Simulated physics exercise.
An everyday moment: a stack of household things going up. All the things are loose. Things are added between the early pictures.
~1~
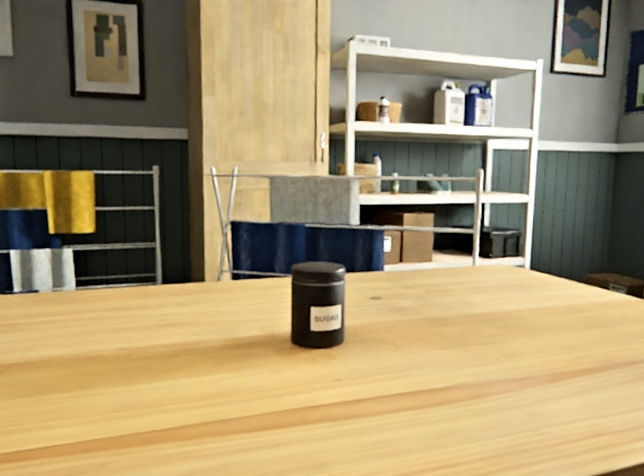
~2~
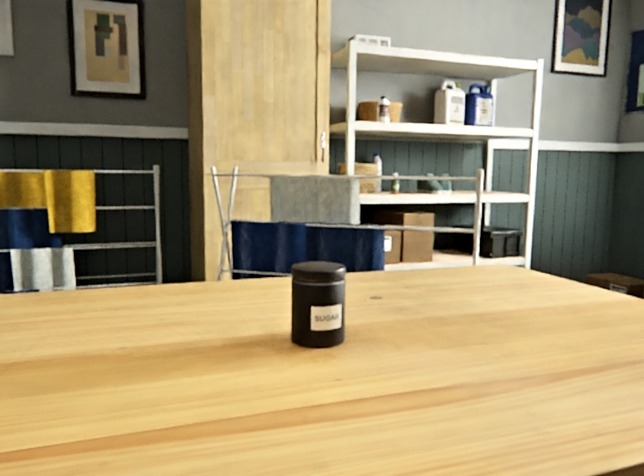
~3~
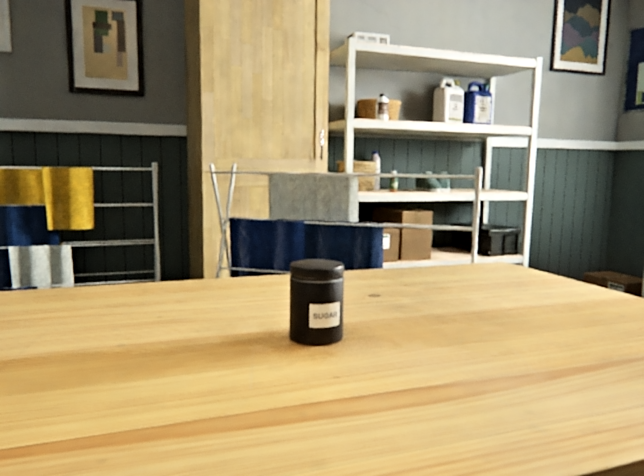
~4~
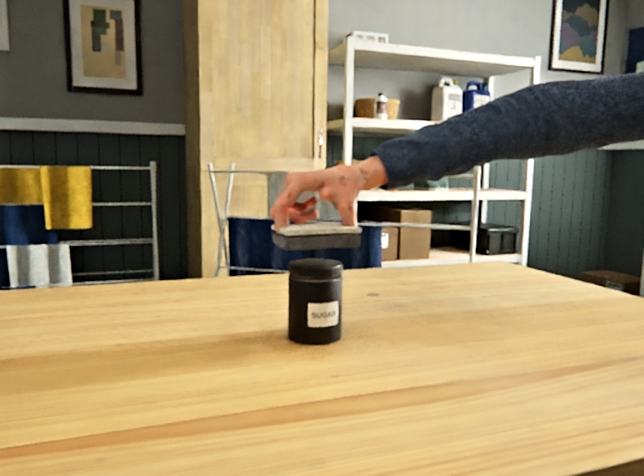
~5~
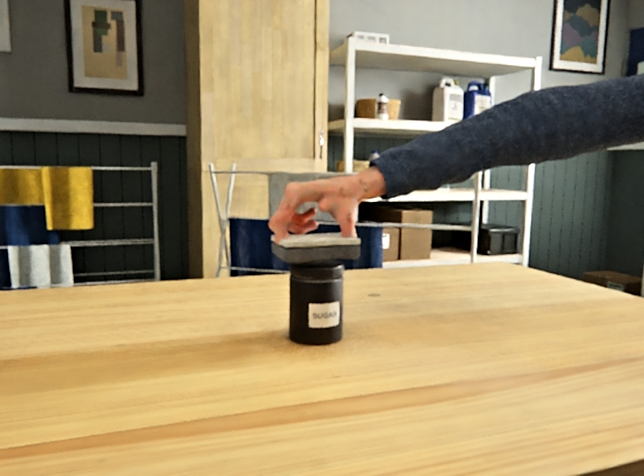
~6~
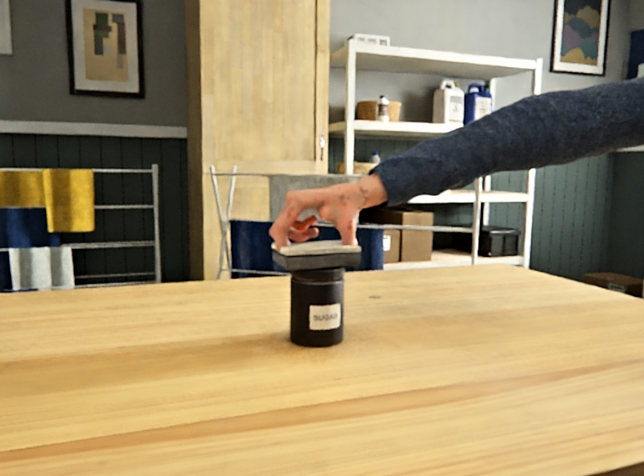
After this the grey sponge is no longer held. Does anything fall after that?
Here the pile stays up.
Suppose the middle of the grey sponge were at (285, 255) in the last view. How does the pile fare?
Then it comes apart.
Then, 0.20 s past the last view, nothing moves.
Then, 0.50 s past the last view, grey sponge resting near (316, 255).
Finally, both still in place. Final places as the last picture's camera would see them, grey sponge near (316, 255). The pile holds.
